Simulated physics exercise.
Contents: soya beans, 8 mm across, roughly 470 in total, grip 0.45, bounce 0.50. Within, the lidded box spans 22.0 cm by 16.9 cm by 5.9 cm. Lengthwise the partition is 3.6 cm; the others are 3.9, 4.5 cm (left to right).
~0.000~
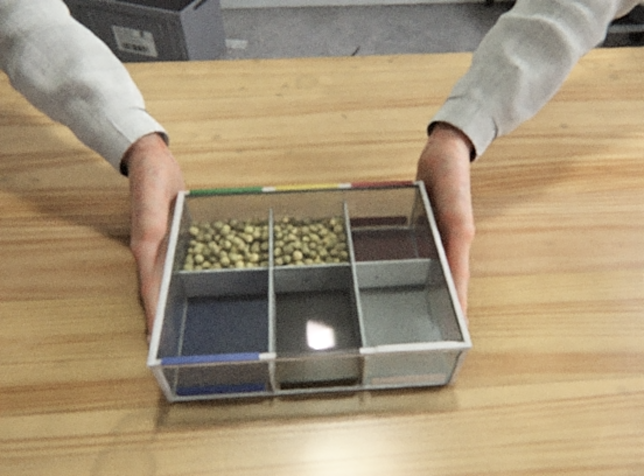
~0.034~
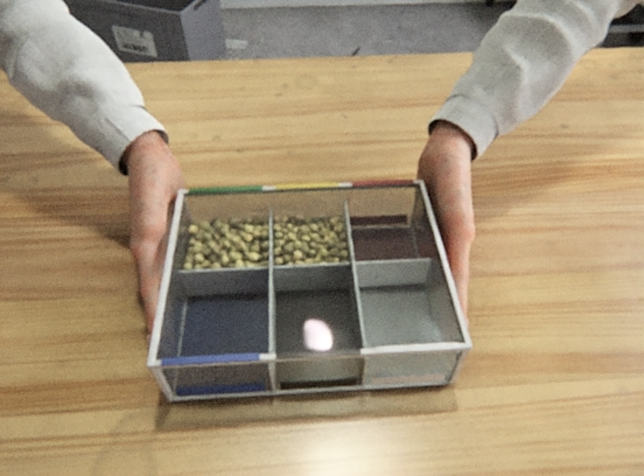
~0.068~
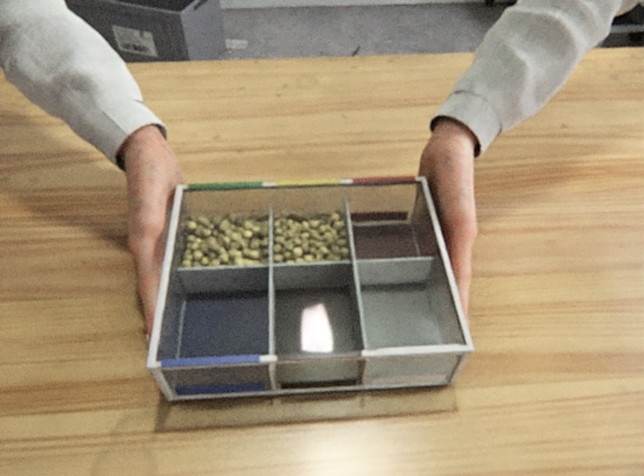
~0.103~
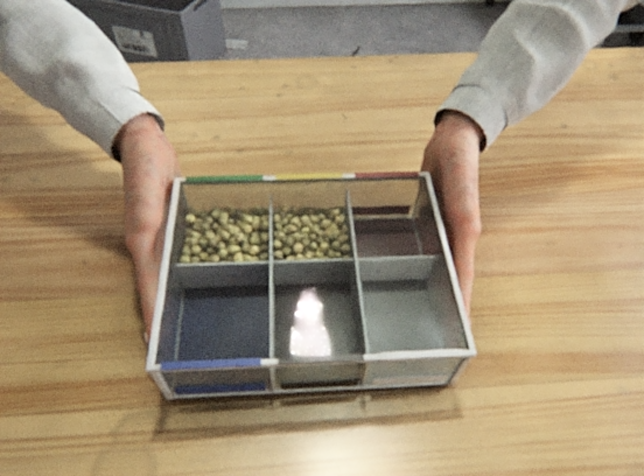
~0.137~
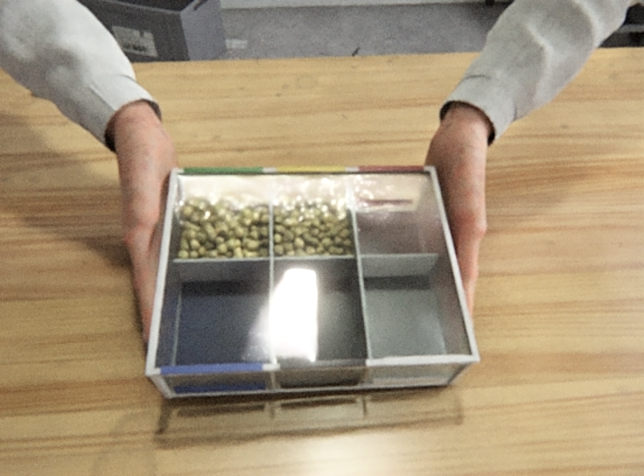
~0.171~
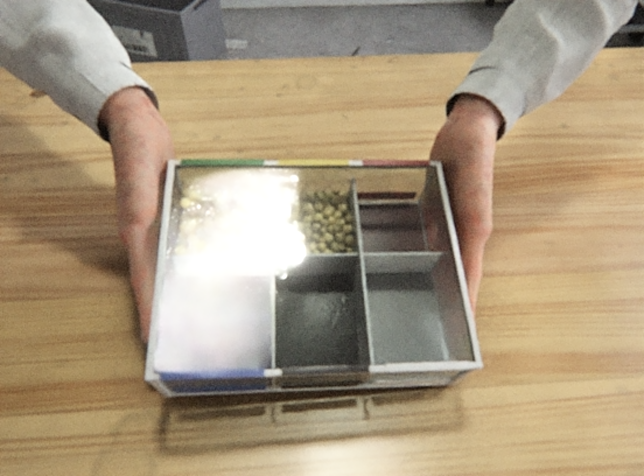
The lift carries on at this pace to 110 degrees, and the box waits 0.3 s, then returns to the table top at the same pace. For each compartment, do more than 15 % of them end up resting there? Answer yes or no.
Red: No, blue: Yes, green: No, yellow: No, white: Yes, black: Yes.
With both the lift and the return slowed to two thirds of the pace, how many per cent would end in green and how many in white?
Final per cent - green: 0, white: 20.
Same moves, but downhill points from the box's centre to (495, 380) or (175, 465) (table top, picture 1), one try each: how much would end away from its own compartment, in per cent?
About 80 per cent on the first try and 85 per cent on the second.
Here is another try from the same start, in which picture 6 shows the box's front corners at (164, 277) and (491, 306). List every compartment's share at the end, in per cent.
Final shares: Red 5%, blue 0%, green 35%, yellow 55%, white 0%, black 0%.
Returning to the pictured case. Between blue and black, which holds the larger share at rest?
Black compartment.
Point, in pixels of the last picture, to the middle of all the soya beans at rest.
Est. centre at rest: (310, 352) px.
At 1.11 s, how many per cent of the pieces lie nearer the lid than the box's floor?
Roughly 80 percent of the pieces.
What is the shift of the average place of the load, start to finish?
Displacement: Near 10.5 cm.
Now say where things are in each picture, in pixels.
In the first picture, box tilt 0 degrees, front corners at (155, 362) and (464, 344); green 55 %, yellow 45 %.
In the second picture, box tilt 1 degrees, front corners at (154, 362) and (465, 345).
In the third picture, box tilt 2 degrees, front corners at (154, 363) and (466, 347).
In the fourth picture, box tilt 6 degrees, front corners at (154, 366) and (469, 351), lowest corner right front.
In the fifth picture, box tilt 10 degrees, front corners at (153, 370) and (472, 357), lowest corner right front.
In the sixth picture, box tilt 14 degrees, front corners at (153, 374) and (475, 363), lowest corner right front; green 55 %, yellow 45 %. Its pace works out near 130 degrees a second.
Then, at 1.11 s, tilt 110 degrees; blue 30 %, green 5 %, yellow 10 %, white 15 %, black 40 %.
After 1.73 s, tilt 59 degrees; blue 30 %, white 20 %, black 50 %.
After 2.40 s, tilt 0 degrees; blue 30 %, white 20 %, black 50 %.
At rest (3.0 s), red 0 %, blue 30 %, green 0 %, yellow 0 %, white 20 %, black 50 %.
